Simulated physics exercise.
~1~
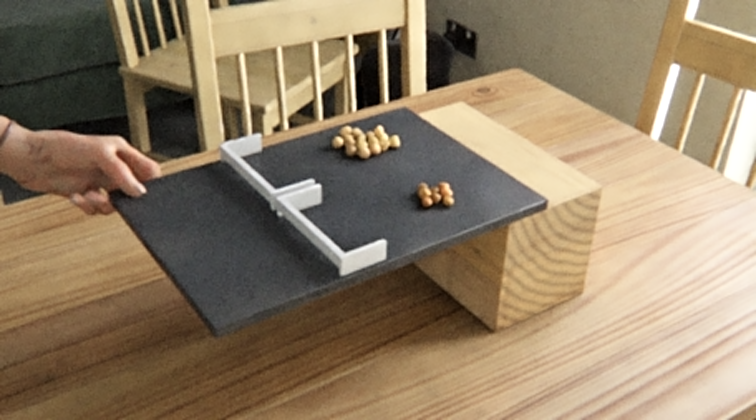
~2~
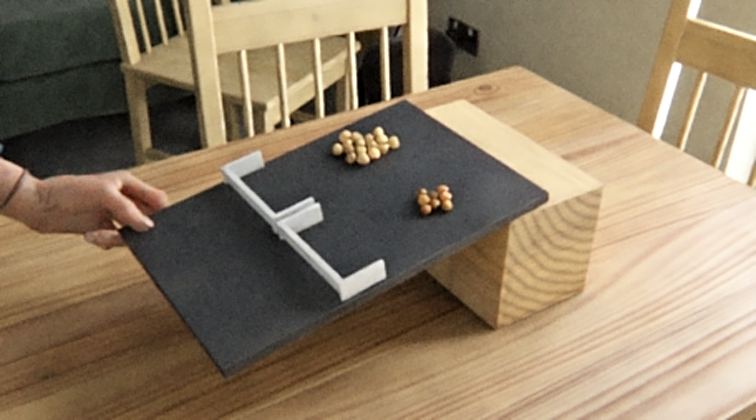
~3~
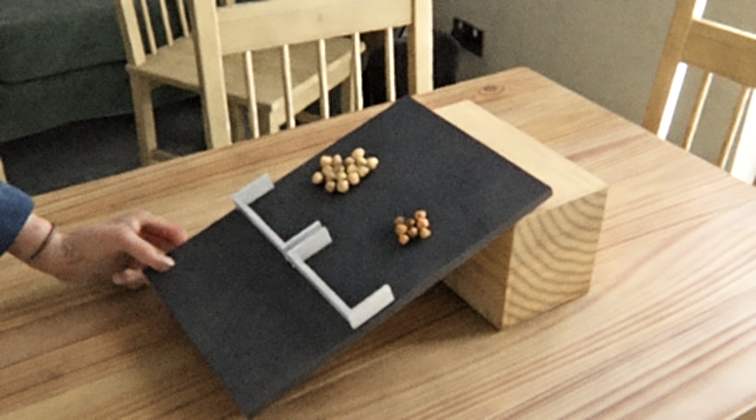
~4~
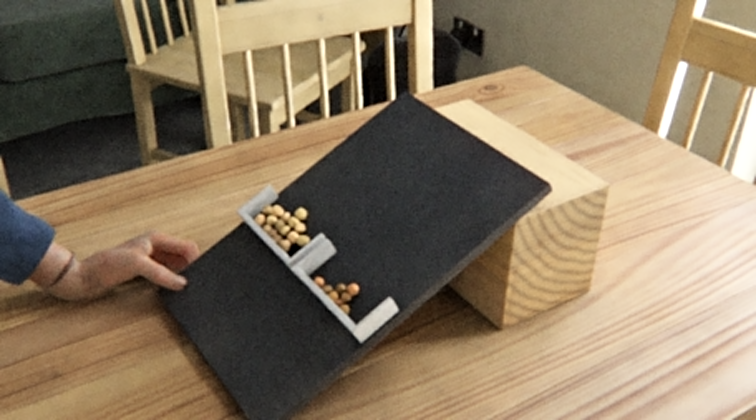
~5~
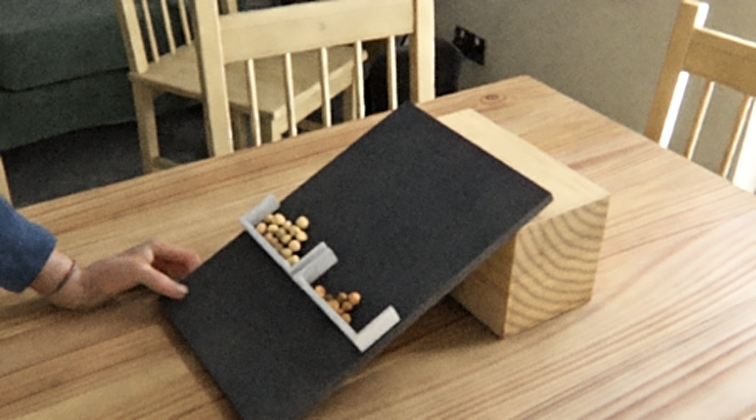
A dark board rests with one end on a wooden block on a table, holding two clusters of small round beads, one pale and one more orange-brown, above a white barrier with short side walls. A hand at the left holds the board's free end and begins to lower it. At first the clusters stay almost in place as the slope grows. As the board tilts further, both start sliding down toward the barrier. The hand brings the end down to the table, and the beads reach the barrier. They finish gathered behind it in two separate groups, with the hand still beside the steeply sloping board.
